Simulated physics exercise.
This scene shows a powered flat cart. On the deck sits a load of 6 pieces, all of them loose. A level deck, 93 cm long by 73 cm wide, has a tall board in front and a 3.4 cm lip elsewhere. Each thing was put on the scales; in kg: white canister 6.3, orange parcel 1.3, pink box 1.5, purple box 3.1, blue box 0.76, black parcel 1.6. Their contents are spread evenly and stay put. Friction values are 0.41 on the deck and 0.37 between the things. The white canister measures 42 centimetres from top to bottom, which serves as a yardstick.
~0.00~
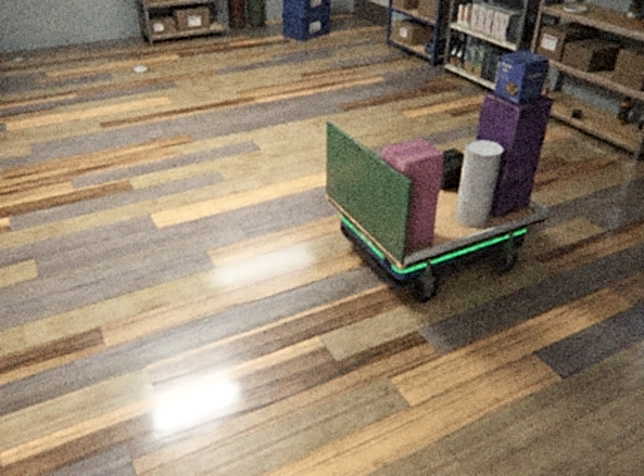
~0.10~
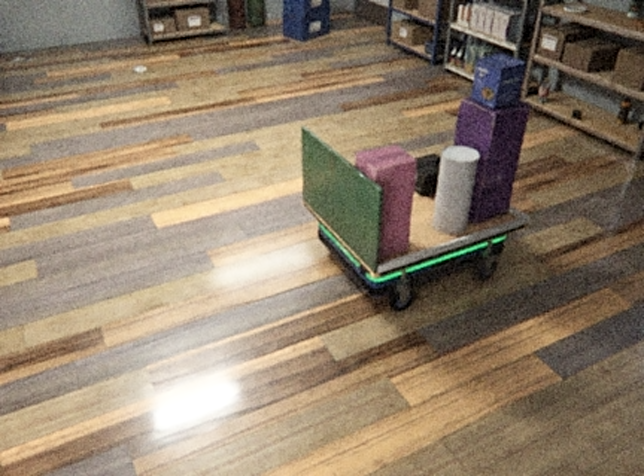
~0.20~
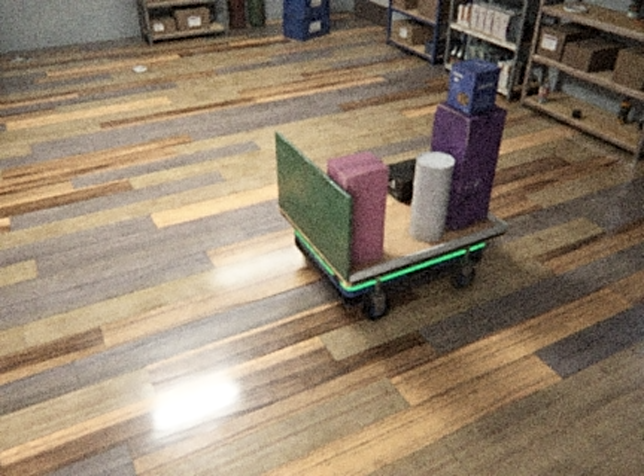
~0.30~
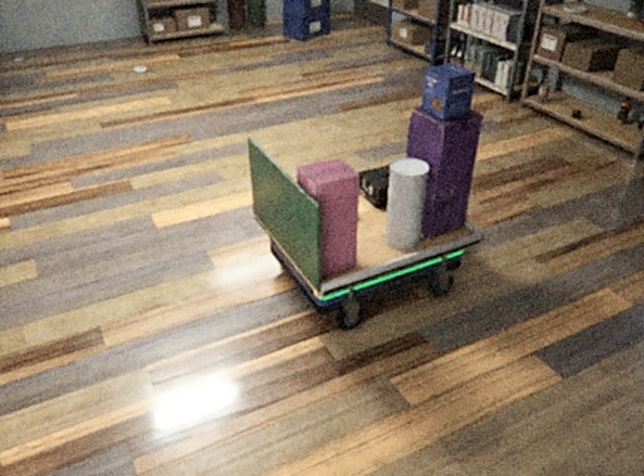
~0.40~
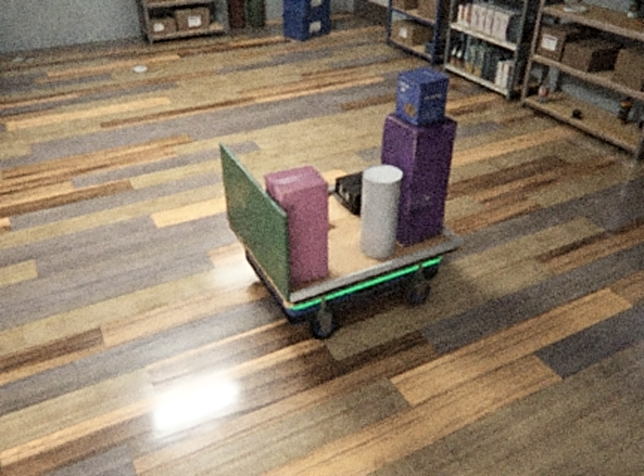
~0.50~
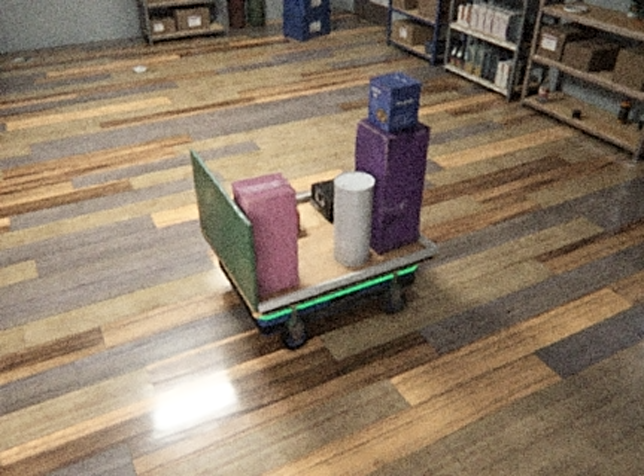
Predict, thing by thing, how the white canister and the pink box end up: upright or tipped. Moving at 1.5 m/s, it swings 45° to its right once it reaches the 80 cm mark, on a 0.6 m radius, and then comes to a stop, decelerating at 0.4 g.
The white canister ends tipped, the pink box ends tipped.
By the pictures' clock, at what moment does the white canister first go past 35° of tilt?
That comes at close to 1.2 seconds.
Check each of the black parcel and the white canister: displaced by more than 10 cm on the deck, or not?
First the black parcel: It stays in position; then the white canister: It departs its position.
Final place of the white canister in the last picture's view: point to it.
It comes to rest near (45, 218).
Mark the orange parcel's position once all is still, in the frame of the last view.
In the last view, its centre sits near (82, 198).
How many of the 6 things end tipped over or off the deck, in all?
My answer is 3.
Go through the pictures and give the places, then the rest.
In the first frame, cart has run 0 cm; white canister (478, 184); pink box (409, 196).
In the second frame, cart has run 15 cm; blue box (498, 81); black parcel (428, 174).
In the third frame, cart has run 30 cm; purple box (462, 164).
In the fourth frame, cart has run 45 cm; blue box (448, 91); black parcel (385, 186).
In the fifth frame, cart has run 60 cm; purple box (414, 177).
In the sixth frame, cart has run 75 cm; white canister (353, 220); pink box (267, 236).
By 0.90 s, cart has run 135 cm, turned 37°; pink box now off the deck; white canister tilted 5° near (190, 234); orange parcel 19 cm from its spot.
By 1.20 s, cart has run 175 cm, turned 45°; white canister tilted 31° near (79, 209); blue box tilted 9°; orange parcel 19 cm from its spot.
By 1.60 s, cart has run 186 cm, turned 45°, stopped; white canister on its side near (41, 221); blue box tilted 43°; orange parcel 19 cm from its spot.
By 2.10 s, cart has run 186 cm, turned 45°, stopped; blue box now off the deck; white canister on its side near (45, 218); orange parcel 19 cm from its spot.
When it is over (3.3 s), off the deck and tipped over, pink box and blue box; lying over on the deck, white canister; not toppled but over 10 cm from the start, orange parcel; the other 2 within 10 cm of the start. In the last view, white canister near (45, 218).
